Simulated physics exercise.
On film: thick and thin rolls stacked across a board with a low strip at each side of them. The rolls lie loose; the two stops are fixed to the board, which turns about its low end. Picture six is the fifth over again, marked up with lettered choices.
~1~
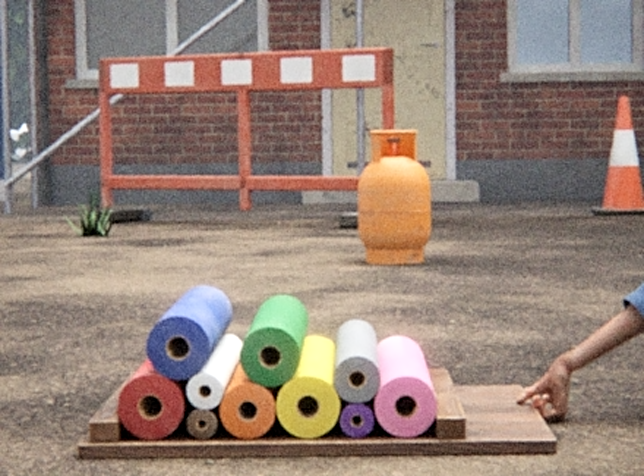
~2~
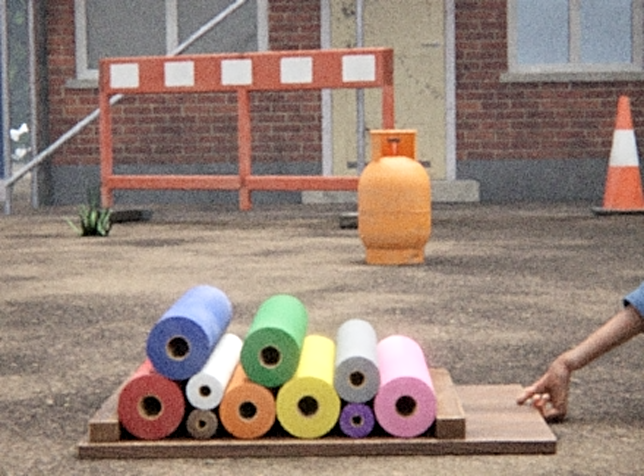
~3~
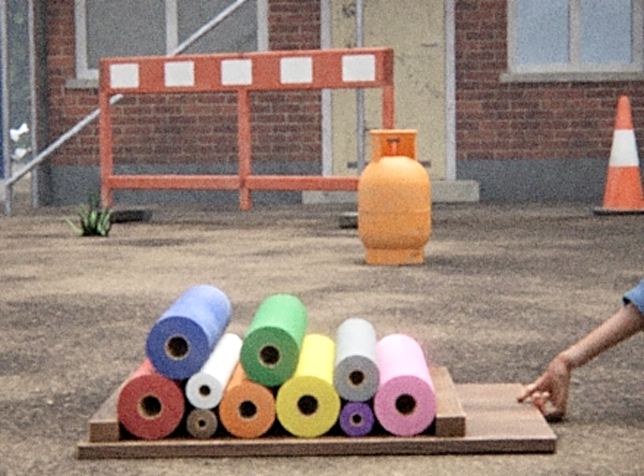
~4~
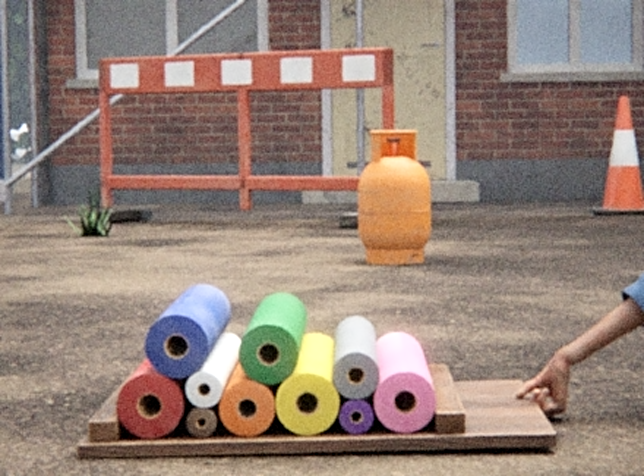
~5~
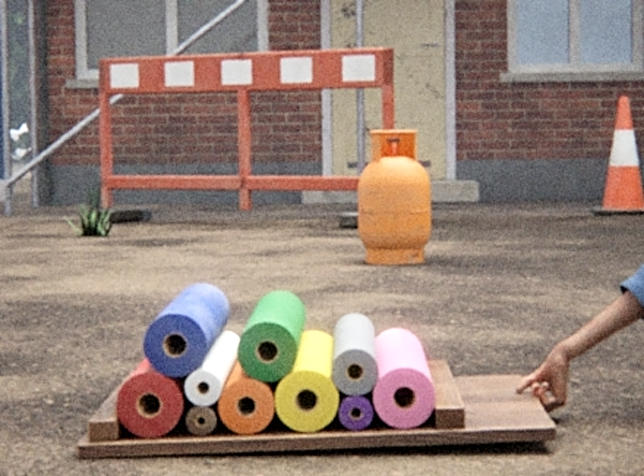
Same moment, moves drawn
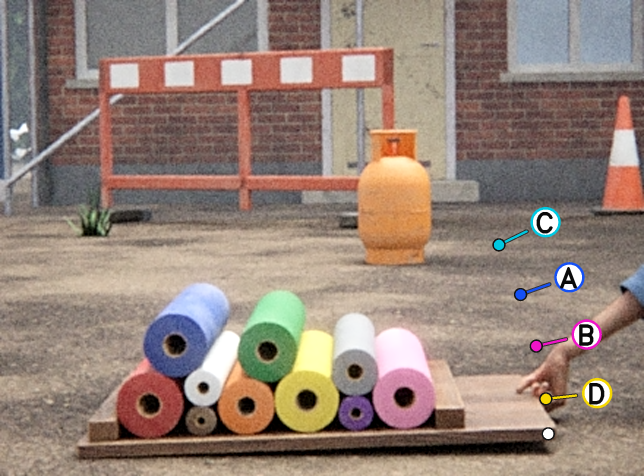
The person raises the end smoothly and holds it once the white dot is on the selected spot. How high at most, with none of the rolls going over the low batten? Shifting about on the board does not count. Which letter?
Raise it to A.
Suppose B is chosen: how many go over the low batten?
It comes to none.
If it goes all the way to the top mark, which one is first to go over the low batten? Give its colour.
It is the blue one.
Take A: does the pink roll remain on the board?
Yes.
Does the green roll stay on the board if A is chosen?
Yes, with A.
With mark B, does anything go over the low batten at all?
No.
On the marked copy, A at (521, 294); B at (536, 346); C at (499, 245); D at (546, 399); the white dot at (548, 434).
Following A. Soon after the start, board at 14°.
Later, board at 19°.
In the end, board at 19°, none over the low batten.
As for the rest, B none over the low batten; C two over the low batten (green, blue); D none over the low batten.
